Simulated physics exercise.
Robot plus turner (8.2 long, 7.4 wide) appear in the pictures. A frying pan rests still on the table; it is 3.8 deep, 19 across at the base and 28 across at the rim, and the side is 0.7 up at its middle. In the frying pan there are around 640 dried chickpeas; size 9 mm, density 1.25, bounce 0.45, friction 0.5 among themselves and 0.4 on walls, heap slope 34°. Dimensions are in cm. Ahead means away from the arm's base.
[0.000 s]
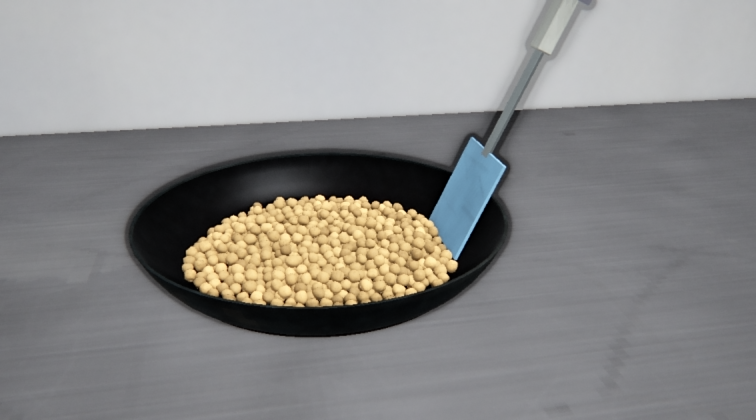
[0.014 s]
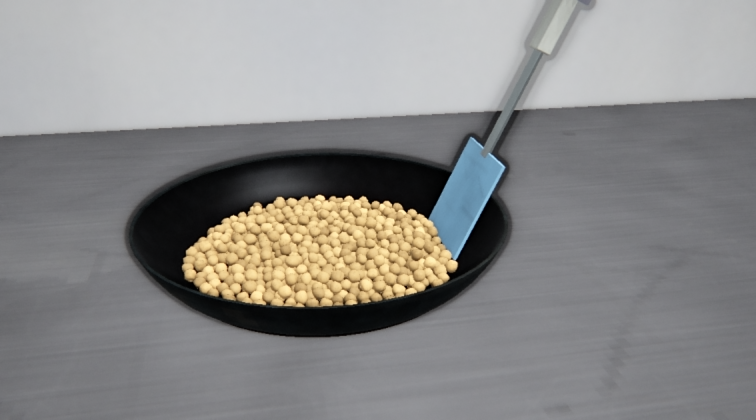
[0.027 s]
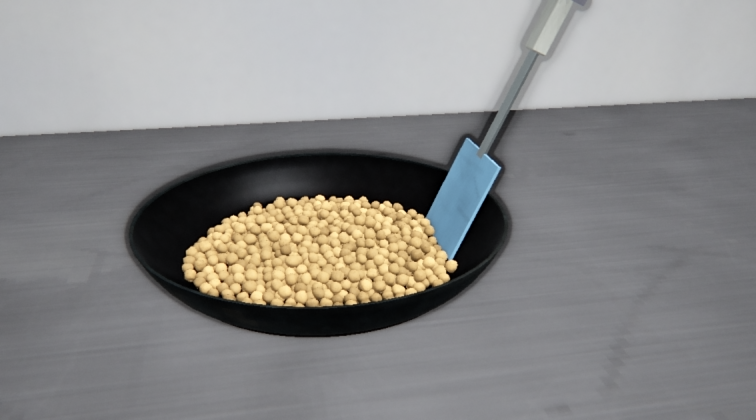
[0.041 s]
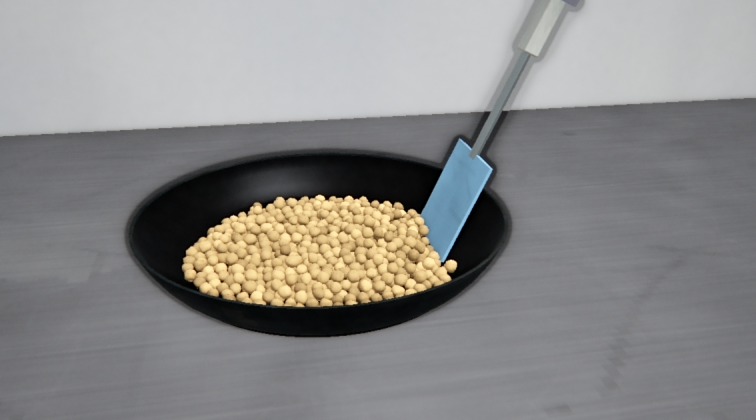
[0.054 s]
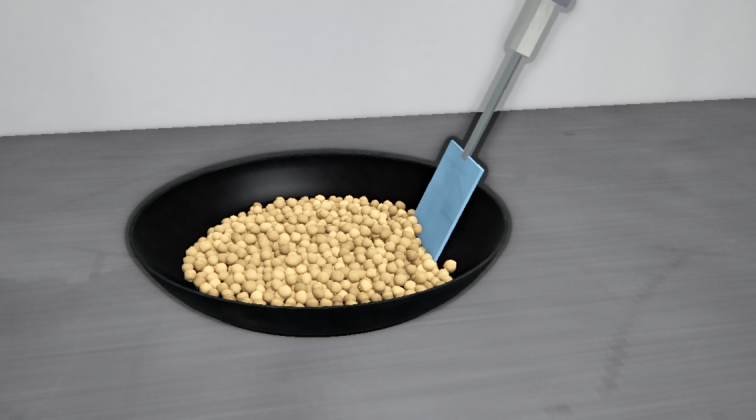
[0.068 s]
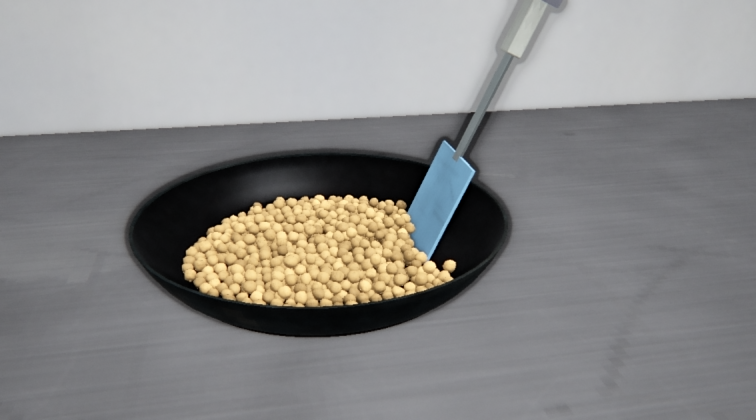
A blue-bladed turner, standing at a slant in the right side of a black frying pan, slid a short way left against the heaped chickpeas, leaving one behind at its right, while the pan stayed still.
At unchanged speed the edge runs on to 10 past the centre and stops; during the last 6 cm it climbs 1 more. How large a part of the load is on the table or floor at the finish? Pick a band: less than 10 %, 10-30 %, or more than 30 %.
It falls in the band less than 10 %.
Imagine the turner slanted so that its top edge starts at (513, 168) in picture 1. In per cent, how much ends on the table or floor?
Spill: Approx. 0 per cent.
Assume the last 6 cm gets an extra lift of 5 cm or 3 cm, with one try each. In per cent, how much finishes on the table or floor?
It comes to around 0 per cent on the first try and around 0 per cent on the second.
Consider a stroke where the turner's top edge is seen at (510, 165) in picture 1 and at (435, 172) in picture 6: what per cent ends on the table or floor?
My guess would be close to 15 per cent.
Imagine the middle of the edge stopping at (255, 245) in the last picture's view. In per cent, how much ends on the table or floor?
Approximately 0 per cent, I reckon.
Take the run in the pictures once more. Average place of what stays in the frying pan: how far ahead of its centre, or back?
Offset: About 4.5 cm, ahead.
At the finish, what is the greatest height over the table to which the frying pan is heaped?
Some 5.0 cm above the table.
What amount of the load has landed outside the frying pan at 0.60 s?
That would be near 5 per cent, give or take.
After 0.20 s, sloping 65°, highest piece 3 above the table; 644 in the frying pan.
After 0.33 s, sloping 65°, highest piece 5 above the table; 644 in the frying pan.
After 0.60 s, sloping 65°, highest piece 5 above the table; 604 in the frying pan, 40 on the table or floor.
After 1.65 s, sloping 65°, highest piece 4 above the table; 604 in the frying pan, 40 on the table or floor.
In the end, 604 in the frying pan, 40 on the table or floor. That is 6 % on the table or floor.
